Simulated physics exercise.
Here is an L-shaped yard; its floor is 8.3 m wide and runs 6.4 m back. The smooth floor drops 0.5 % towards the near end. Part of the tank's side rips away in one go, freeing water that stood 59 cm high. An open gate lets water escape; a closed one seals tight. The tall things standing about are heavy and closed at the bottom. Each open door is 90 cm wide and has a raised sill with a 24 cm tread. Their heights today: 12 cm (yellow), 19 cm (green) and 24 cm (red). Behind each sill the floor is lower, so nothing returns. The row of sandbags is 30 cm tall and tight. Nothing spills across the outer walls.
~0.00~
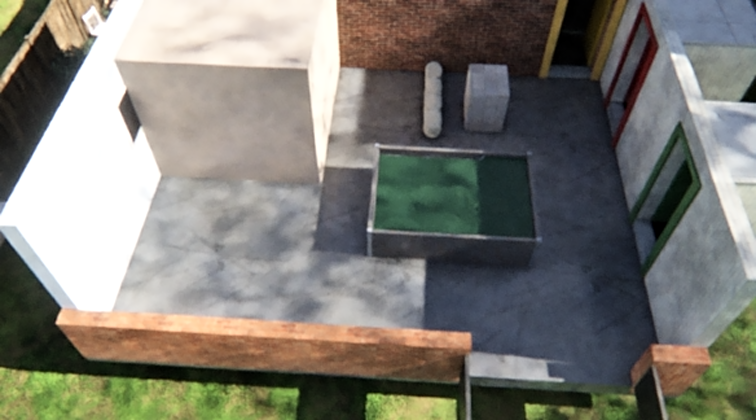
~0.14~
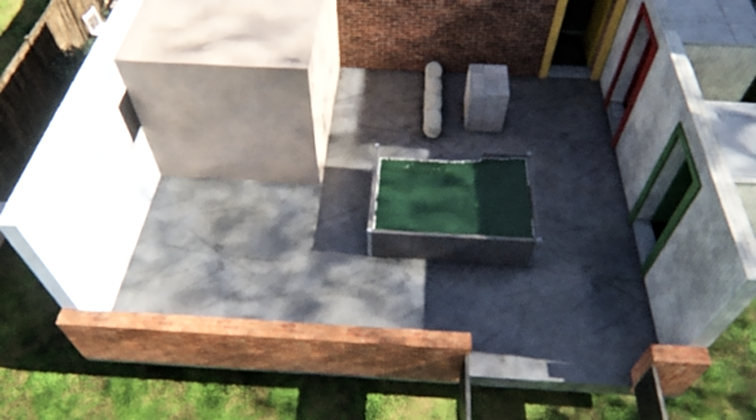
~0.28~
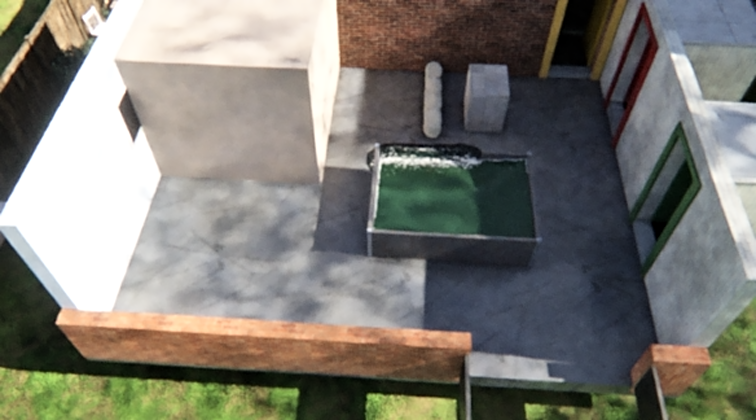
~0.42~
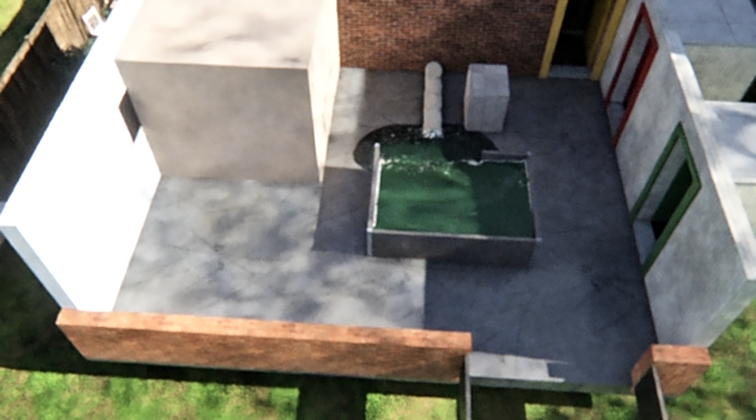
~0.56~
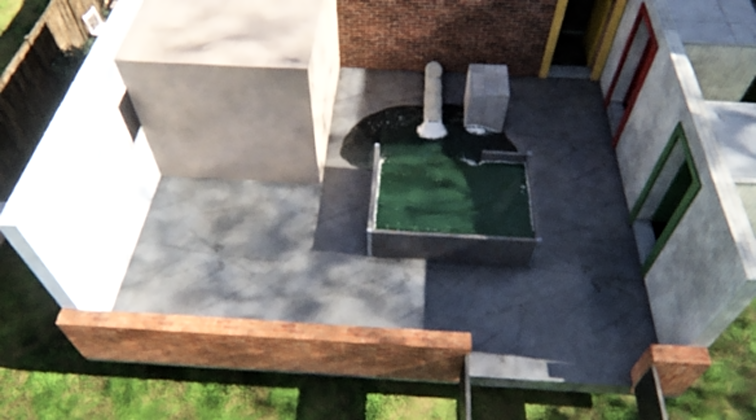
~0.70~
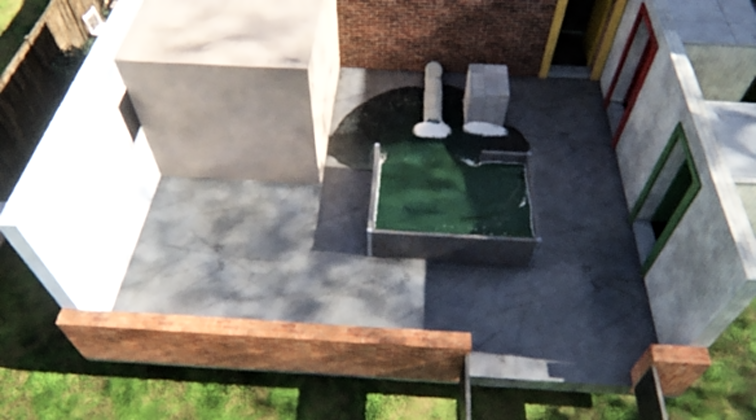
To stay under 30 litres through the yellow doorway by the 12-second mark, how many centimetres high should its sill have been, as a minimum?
Some 6.5 cm above the ground.
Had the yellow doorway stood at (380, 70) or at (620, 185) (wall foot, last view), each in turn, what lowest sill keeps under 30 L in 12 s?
About 28 and 7.0 cm.
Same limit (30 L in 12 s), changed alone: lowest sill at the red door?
Roughly 8.5 cm at red.
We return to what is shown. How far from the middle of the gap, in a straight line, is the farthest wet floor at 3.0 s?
Roughly 4.4 m.
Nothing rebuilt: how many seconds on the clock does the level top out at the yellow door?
Around 6.5 s.
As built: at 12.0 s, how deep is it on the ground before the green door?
About 5.0 cm.
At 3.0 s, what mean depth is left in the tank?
Some 21 cm.
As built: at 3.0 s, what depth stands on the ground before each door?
Depths in cm: Yellow 3, green 0, red 14.
After 1.4 s water covers 20 % of the floor, deepest (40 cm) near (432, 143); it has not reached the yellow door.
After 3.0 s water covers 40 % of the floor, deepest (35 cm) near (424, 80); 3 cm at the yellow door, 0 litres in over its 12 cm sill.
After 12.0 s water covers 95 % of the floor, deepest (10 cm) near (442, 111); 5 cm at the yellow door, 1 litre in over its 12 cm sill.
At the yellow door as built, the water arrived by 2.0 s and peaked near 11 cm at 6.4 s.
With a sill of 5.5 cm, 42 litres would have come in within the 12 s; with 7.5 cm, 18 litres. So under 30 litres takes about 6.5 cm.
